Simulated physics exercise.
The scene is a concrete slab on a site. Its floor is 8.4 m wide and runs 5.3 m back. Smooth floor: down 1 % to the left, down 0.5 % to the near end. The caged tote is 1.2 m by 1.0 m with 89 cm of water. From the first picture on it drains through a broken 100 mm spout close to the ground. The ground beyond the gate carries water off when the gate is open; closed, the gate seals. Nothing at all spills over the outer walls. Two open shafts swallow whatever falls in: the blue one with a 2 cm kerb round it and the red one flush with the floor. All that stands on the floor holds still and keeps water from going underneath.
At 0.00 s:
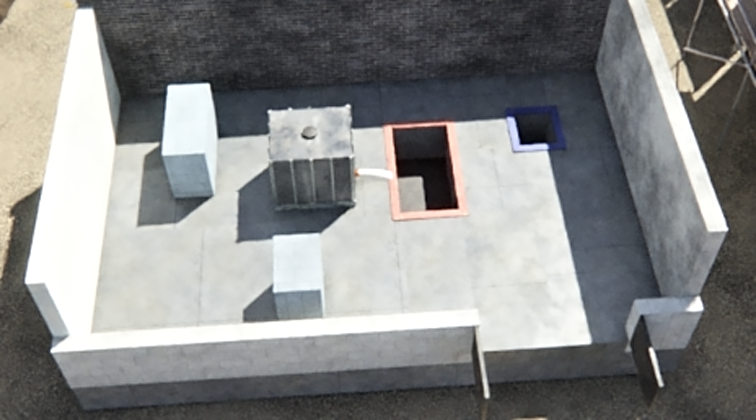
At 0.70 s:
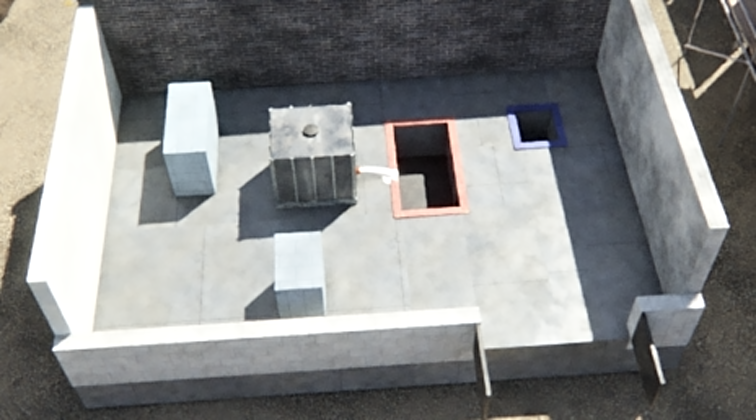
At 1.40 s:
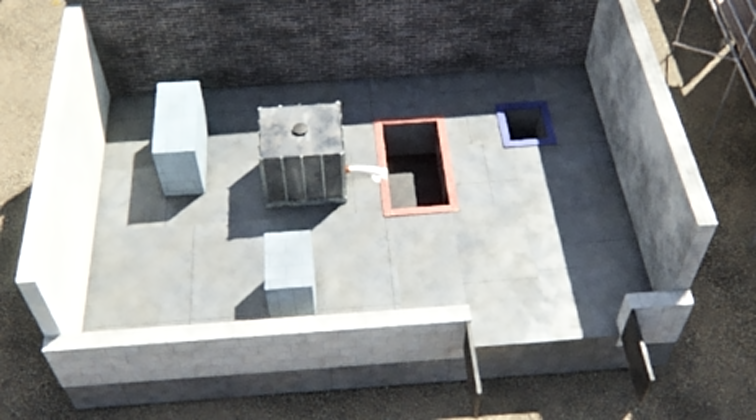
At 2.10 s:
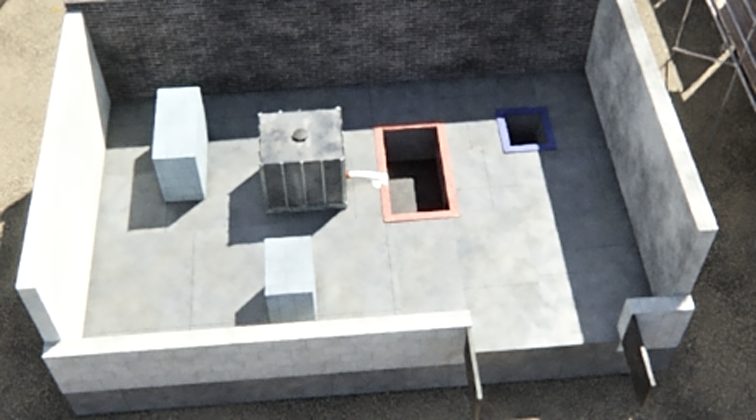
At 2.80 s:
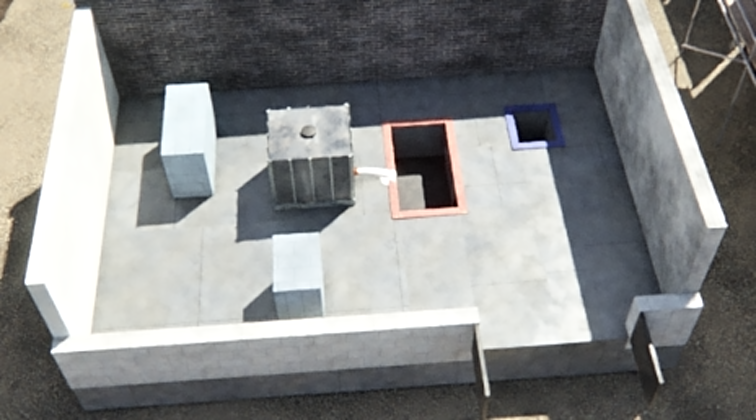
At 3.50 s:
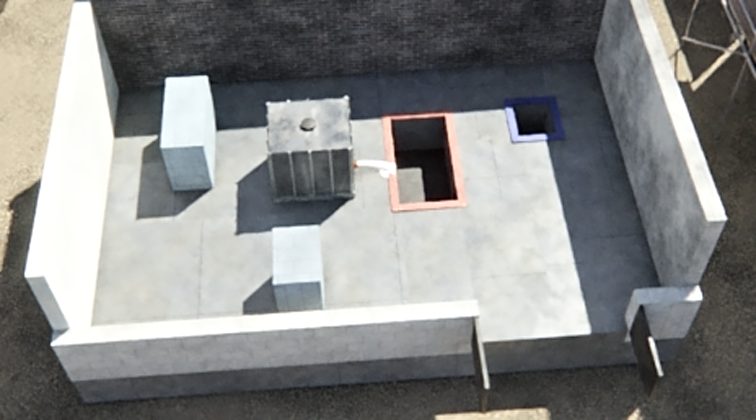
Water jetting in a short white stream from a caged tote's right side beside a red-edged opening, the view shifting slightly.
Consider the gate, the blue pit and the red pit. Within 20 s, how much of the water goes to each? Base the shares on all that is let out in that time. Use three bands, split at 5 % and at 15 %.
Shares: Gate: Less than 5 %; blue pit: Not even 5 %; red pit: Over 15 %.
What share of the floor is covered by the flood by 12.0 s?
Roughly 0 per cent.
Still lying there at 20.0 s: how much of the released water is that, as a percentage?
Roughly 0 per cent.
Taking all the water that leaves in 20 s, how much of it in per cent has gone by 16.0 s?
Share gone: Close to 85 %.
After 5.0 s water covers under 5 % of the floor and is deepest (2 cm) near (385, 170); gone so far, the gate 0 %, the blue pit 0 %, the red pit 28 %.
After 8.0 s water covers under 5 % of the floor and is deepest (2 cm) near (385, 170); gone so far, the gate 0 %, the blue pit 0 %, the red pit 43 %.
After 12.0 s water covers under 5 % of the floor and is deepest (3 cm) near (385, 170); gone so far, the gate 0 %, the blue pit 0 %, the red pit 63 %.
After 16.0 s water covers under 5 % of the floor and is deepest (3 cm) near (385, 170); gone so far, the gate 0 %, the blue pit 0 %, the red pit 82 %.
After 20.0 s water covers under 5 % of the floor and is deepest (6 cm) near (385, 170); gone so far, the gate 0 %, the blue pit 0 %, the red pit 99 %.
